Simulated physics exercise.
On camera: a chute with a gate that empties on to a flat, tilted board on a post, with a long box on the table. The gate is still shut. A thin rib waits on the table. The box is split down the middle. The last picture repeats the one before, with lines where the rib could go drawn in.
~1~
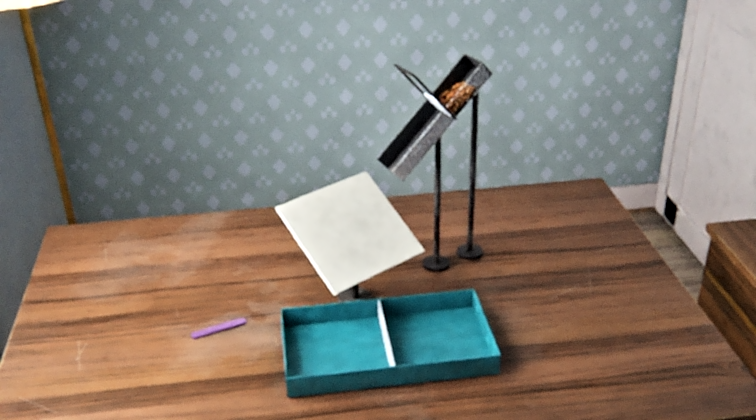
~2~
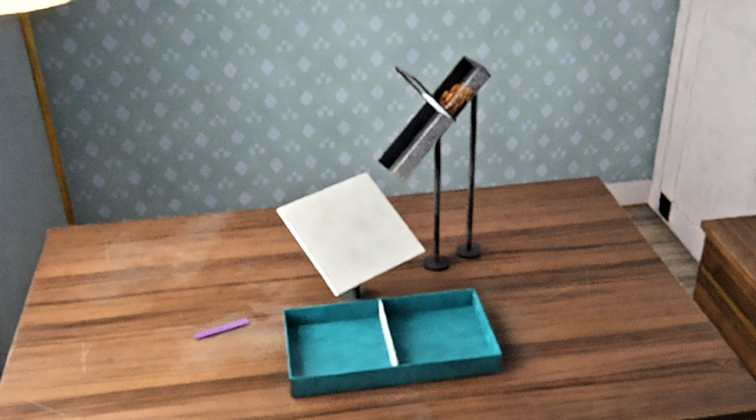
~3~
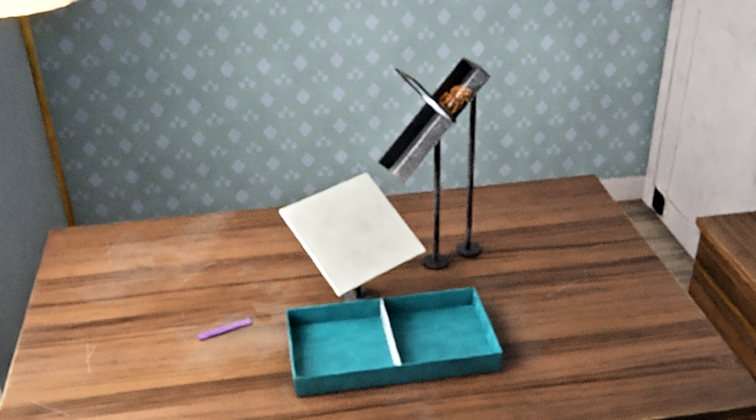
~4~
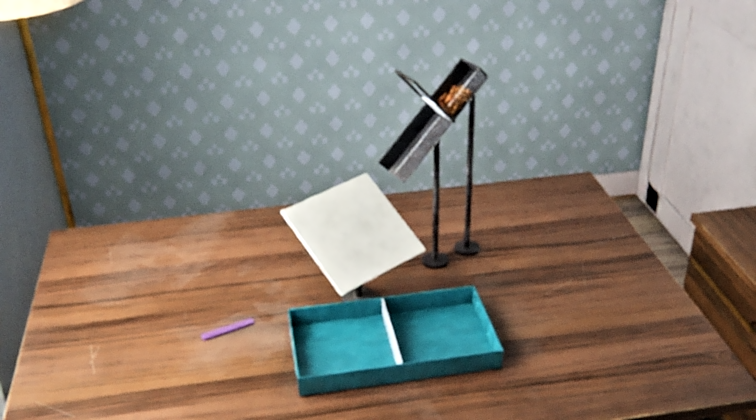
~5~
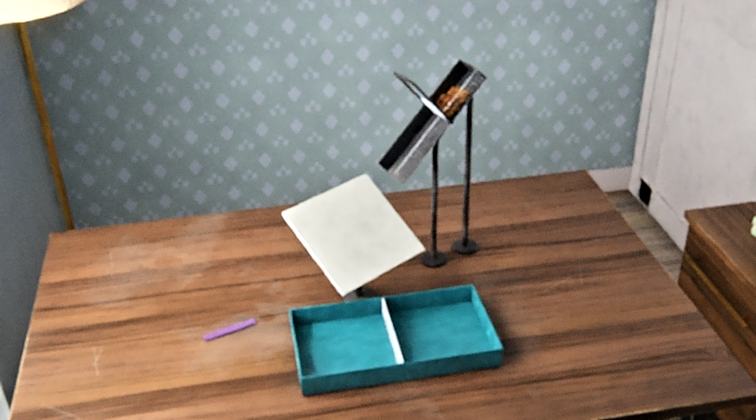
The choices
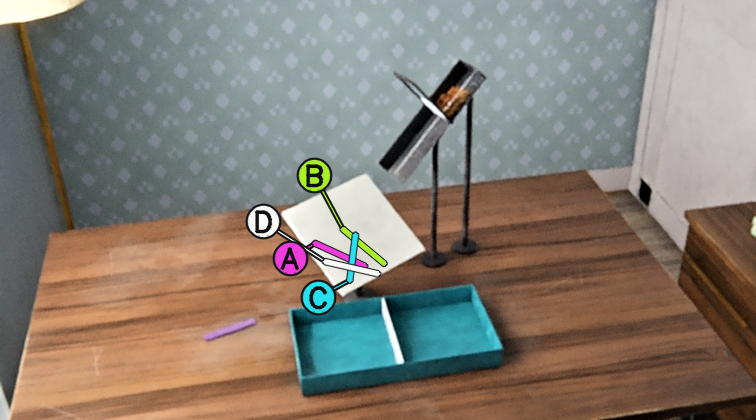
View drifting slightly over a motionless wooden table, with brown pieces resting behind a chute's gate above a tilted cream board and divided teal box.
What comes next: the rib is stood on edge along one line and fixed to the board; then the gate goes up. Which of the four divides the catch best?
C.
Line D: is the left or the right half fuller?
Right.
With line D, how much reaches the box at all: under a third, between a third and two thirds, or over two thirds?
Over two thirds.
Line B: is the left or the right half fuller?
Right.
On the marked copy, line A from (315, 243) to (364, 266); line B from (343, 229) to (384, 263); line C from (355, 235) to (349, 280); line D from (325, 261) to (377, 273).
For line A, of what is caught, a small part in the left half, most in the right.
For line B, of what is caught, a small part in the left half, nearly all in the right.
For line C, of what is caught, about half in the left half, about half in the right.
For line D, of what is caught, none in the left half, all in the right.
